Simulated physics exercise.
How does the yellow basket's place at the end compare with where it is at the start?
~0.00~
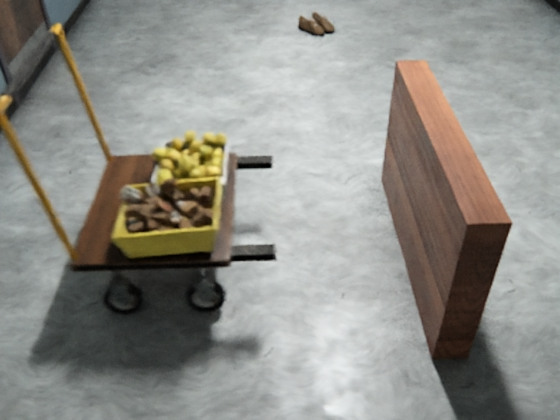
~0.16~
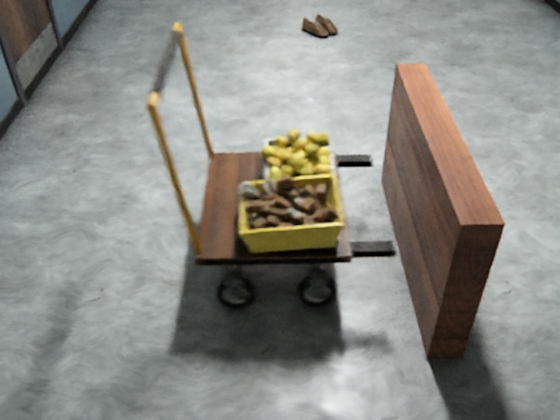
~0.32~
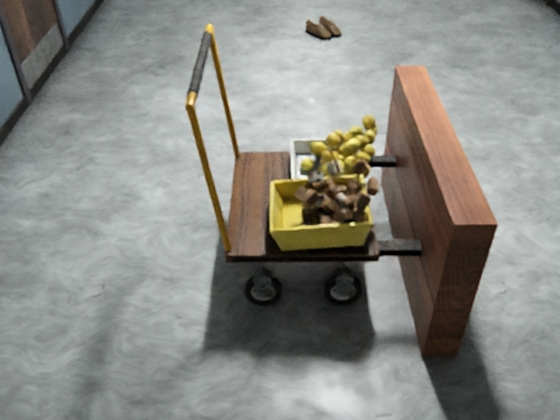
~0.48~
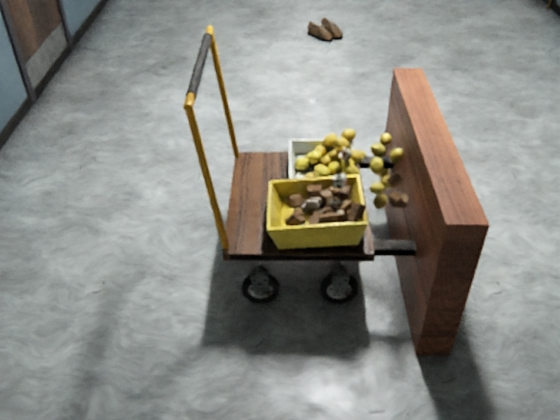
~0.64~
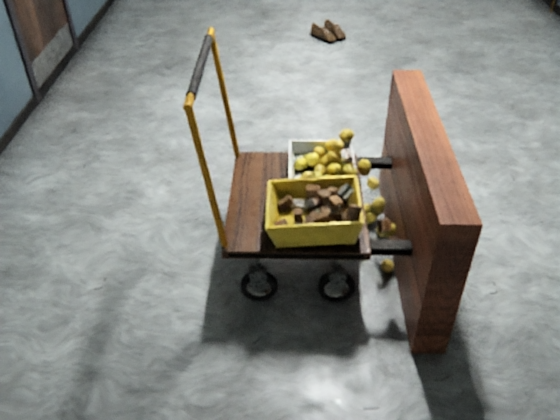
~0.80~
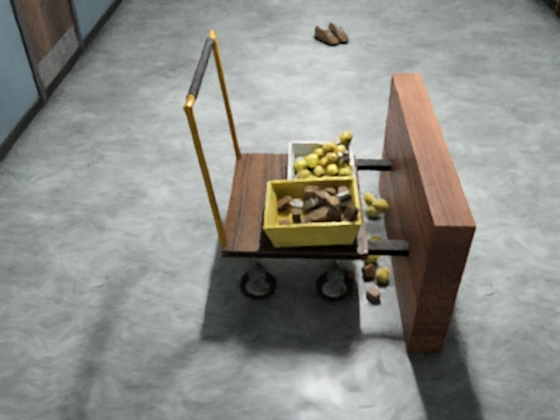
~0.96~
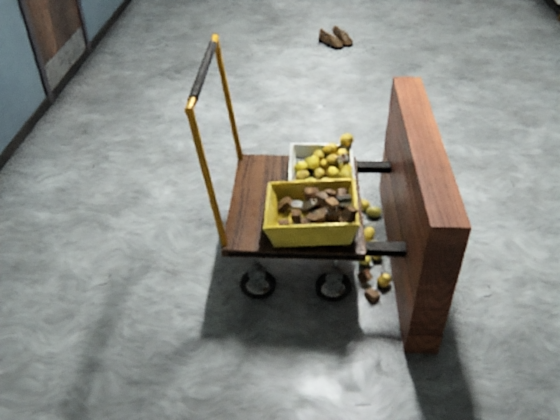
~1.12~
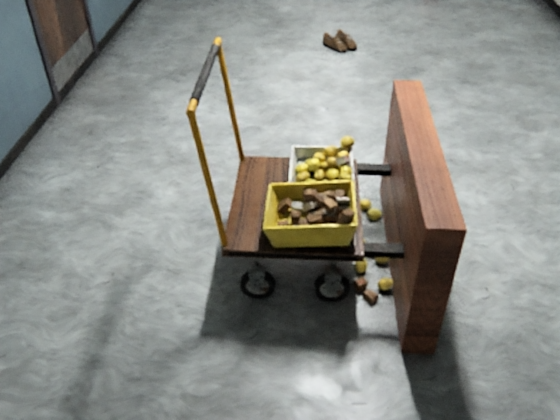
It starts on the left side of the view, well away from the wooden wall. By the end it has been carried right on the trolley and sits near the middle, just short of the wall.
A platform trolley with yellow handle posts rolls right across a grey concrete floor, seen from above, toward a low brown wooden wall. On its deck a yellow basket of small brown parcels sits in front of a white basket of yellow lemons, and a pair of brown shoes lies in the background. The trolley's dark buffers meet the wall and it stops, while lemons and parcels surge up and forward. Some fly over the right ends of the baskets and drop into the gap before the wall. The trolley stays still, both baskets keep most of their loads, and the spilled pieces lie on the floor.
